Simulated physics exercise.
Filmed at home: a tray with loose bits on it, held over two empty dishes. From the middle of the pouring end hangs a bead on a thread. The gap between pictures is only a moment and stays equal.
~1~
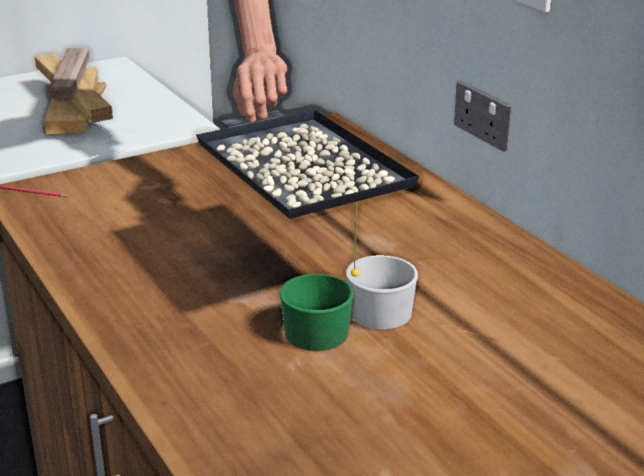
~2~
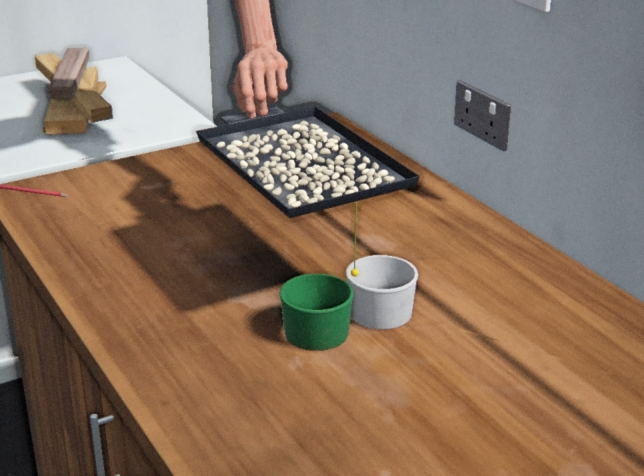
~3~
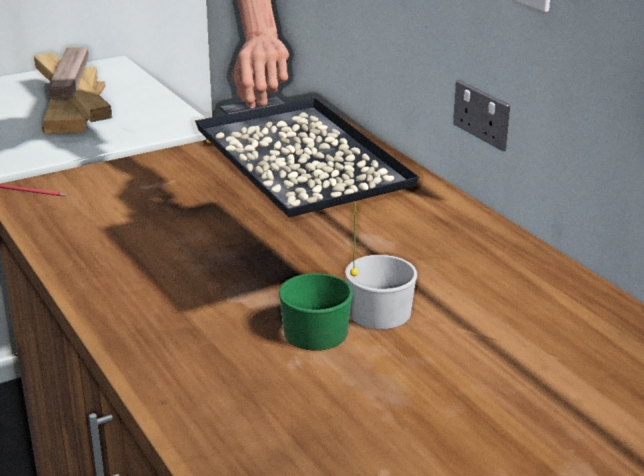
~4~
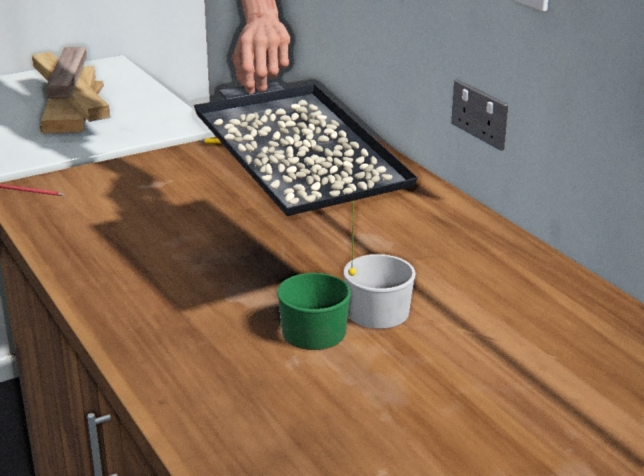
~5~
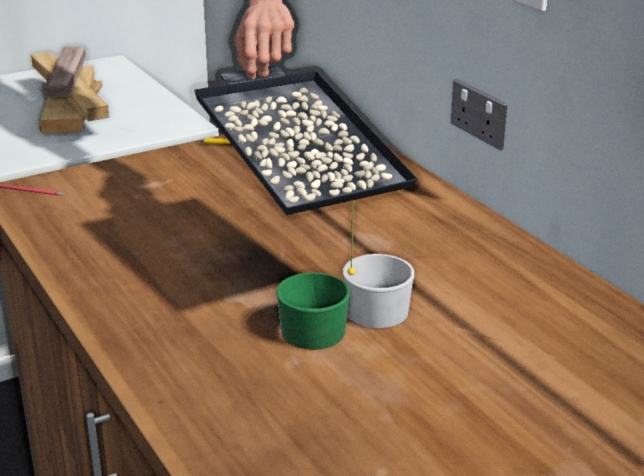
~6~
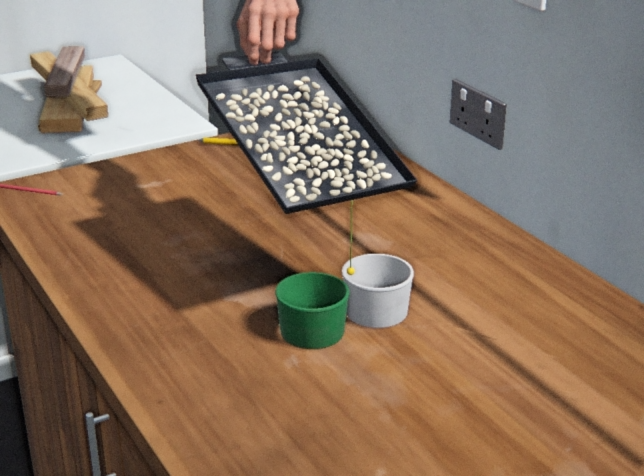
At first, a hand holds a dark tray of scattered white beans level above a wooden counter, with a green dish and a white dish below and a bead hanging on a thread. Then the hand gradually raises the far end, tilting the tray toward the dishes, while the beans stay spread across it.
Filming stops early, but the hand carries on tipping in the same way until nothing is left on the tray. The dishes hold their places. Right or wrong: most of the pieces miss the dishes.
Right.
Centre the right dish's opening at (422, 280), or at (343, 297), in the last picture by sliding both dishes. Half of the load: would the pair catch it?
Well, in excess of half at the first spot and not up to half at the second.
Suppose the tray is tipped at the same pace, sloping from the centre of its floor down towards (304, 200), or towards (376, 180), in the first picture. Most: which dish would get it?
Record: Try 1, the dish at the left; try 2, the dish at the right.
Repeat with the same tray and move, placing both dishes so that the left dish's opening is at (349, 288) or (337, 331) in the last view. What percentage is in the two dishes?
I'd expect some 50 percent, and then some 30 percent.
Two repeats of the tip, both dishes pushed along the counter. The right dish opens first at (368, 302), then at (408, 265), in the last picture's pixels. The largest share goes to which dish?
For the first placement, the right-side one; for the second placement, the right-side one.
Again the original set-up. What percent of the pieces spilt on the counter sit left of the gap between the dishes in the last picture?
Near 10 in a hundred.
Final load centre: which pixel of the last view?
Somewhere close to (399, 341) in the last picture.
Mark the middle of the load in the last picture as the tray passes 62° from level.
Look close to (352, 163) in the last picture.
Just after the last frame, tray tipped steeply; almost all on the tray; just a few in the air.
A moment on, tray tipped right over; the larger part on the tray; roughly a quarter outside both; just a few in the air.
Further on, tray tipped past a quarter turn; about a tenth in the right dish; almost all outside both.
When it is over, tray tipped past a quarter turn; not one in the left dish; about a tenth in the right dish; almost all outside both.
